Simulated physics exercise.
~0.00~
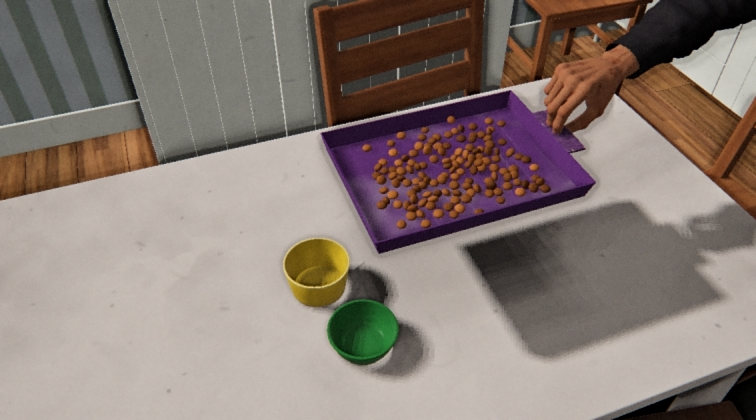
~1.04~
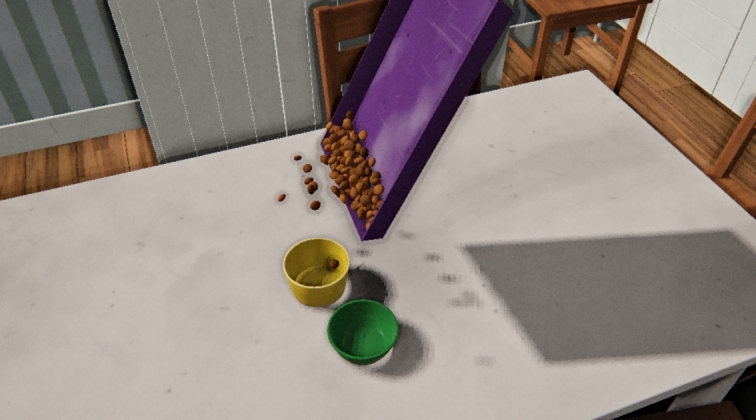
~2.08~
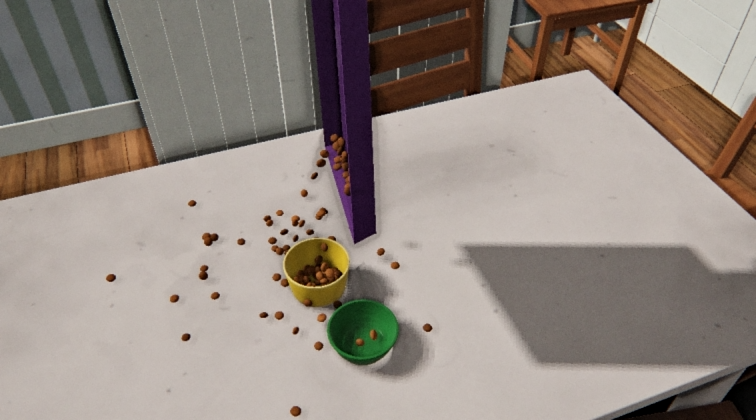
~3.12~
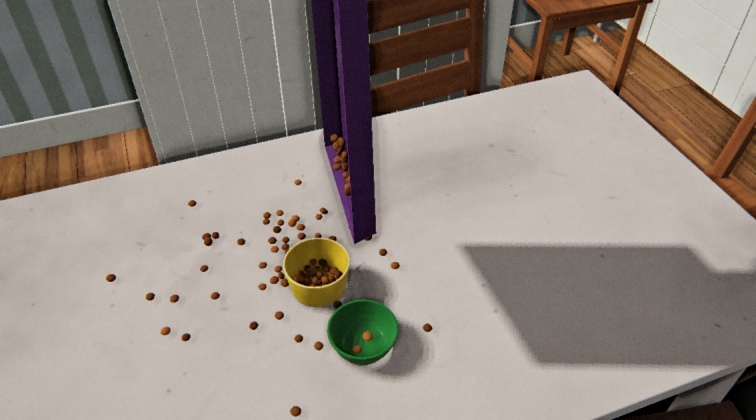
The clip opens on a purple tray of small brown kibble pieces lying on a pale table, a hand at its far right end, with a yellow dish and a green bowl nearby. The tray then tips steeply toward the left, and the pieces slide into its lower corner and begin to spill. As it reaches upright, kibble drops into the yellow dish, a few pieces land in the green bowl, and many scatter across the table. Finally the tray stays upright with some pieces still inside, the yellow dish holding far more than the green bowl.
